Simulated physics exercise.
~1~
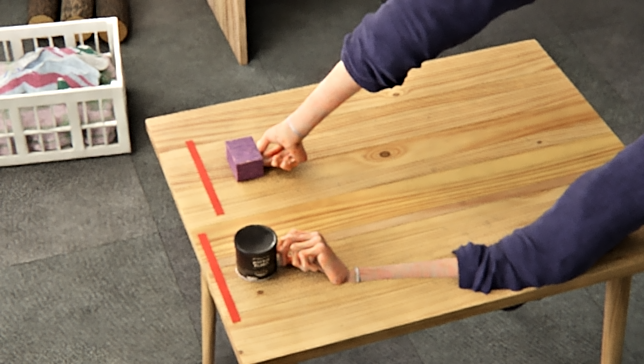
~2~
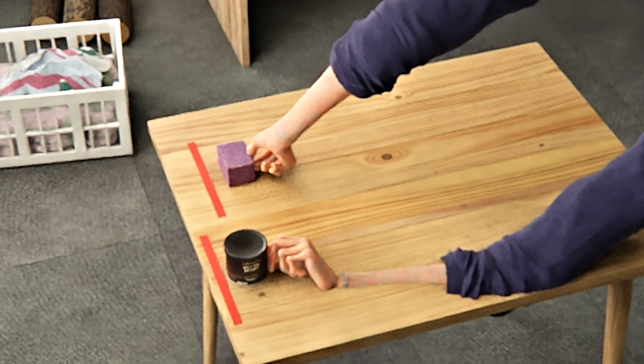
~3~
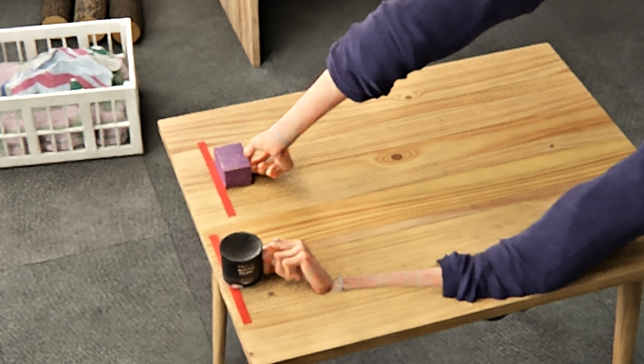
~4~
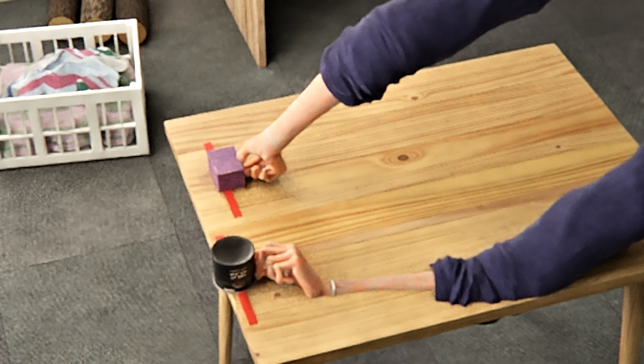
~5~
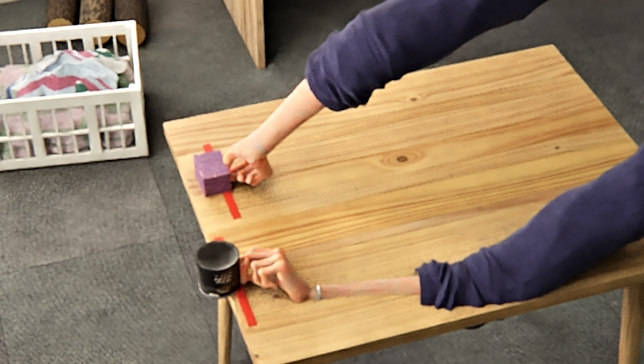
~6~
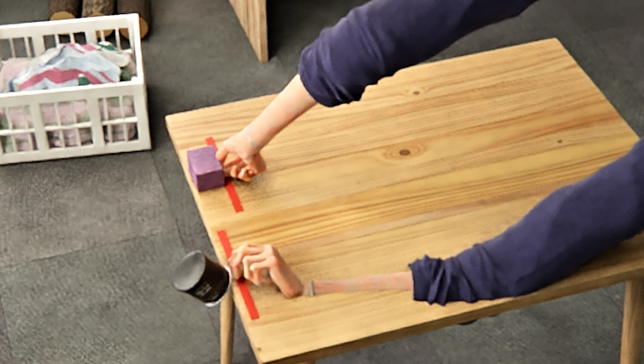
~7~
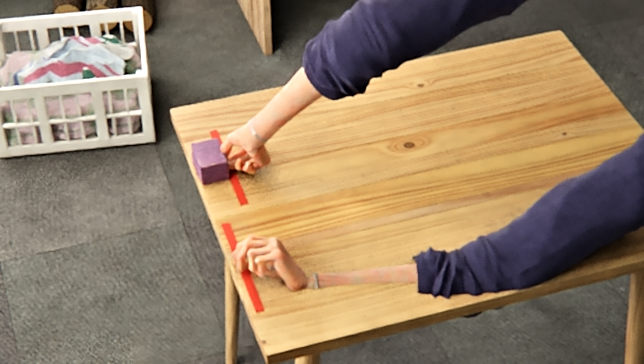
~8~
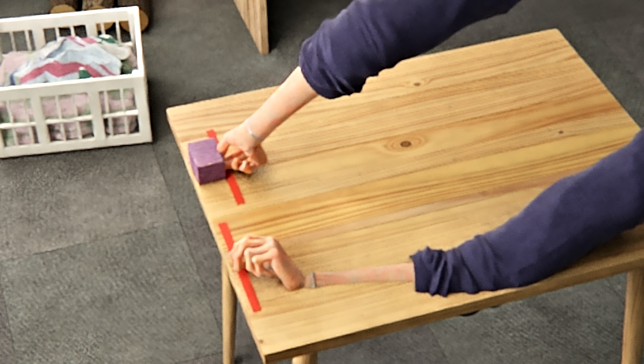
At the start, two hands in dark blue sleeves rest on a wooden table, one behind a purple block and the other behind a black tin, near two strips of red tape. Both hands slowly push the objects left toward the table's end. The tin and the block move over the tape, and the tin begins to stick out past the edge. It then tips over the edge and drops out of sight. In the end, the purple block remains on the tabletop near the edge, with both hands still by the tape.
